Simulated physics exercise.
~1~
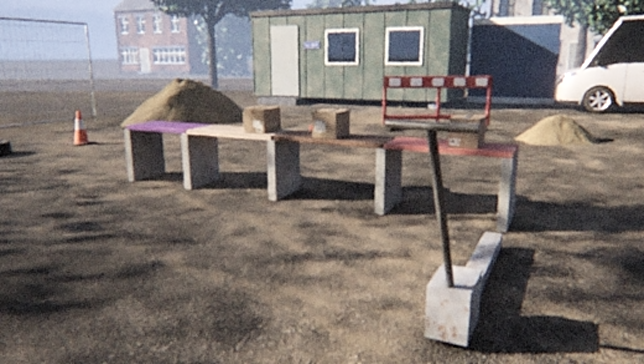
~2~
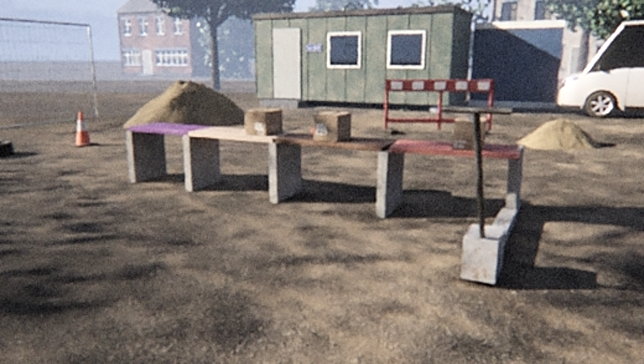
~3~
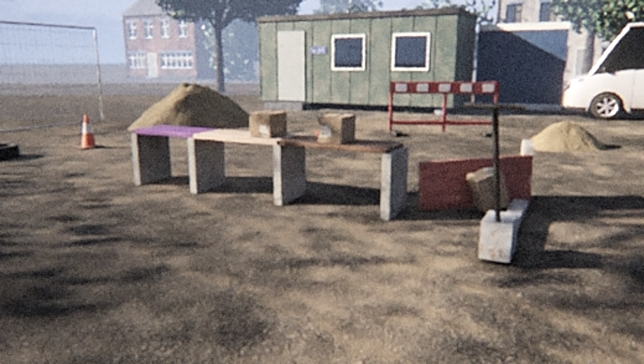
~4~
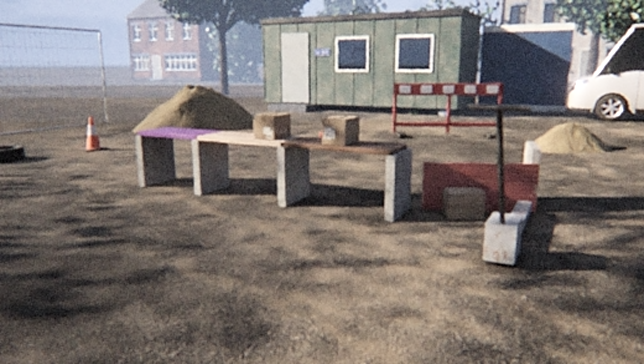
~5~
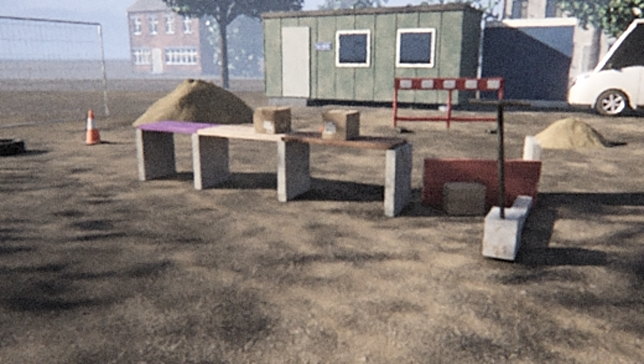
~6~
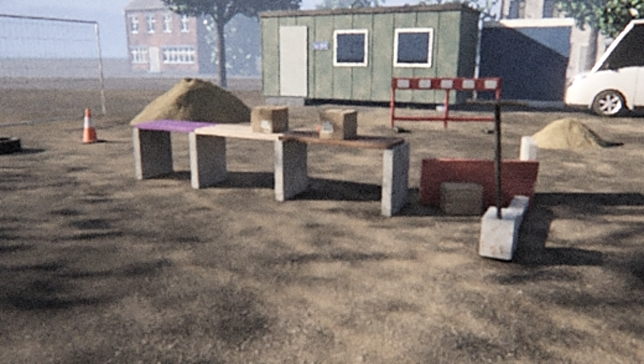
The clip shows a low row of boards on pale blocks in a yard as a jack moves in at the right-hand end; the red board drops and tips onto its side, its carton falls to the ground, and the rest, including the purple board, stays standing.
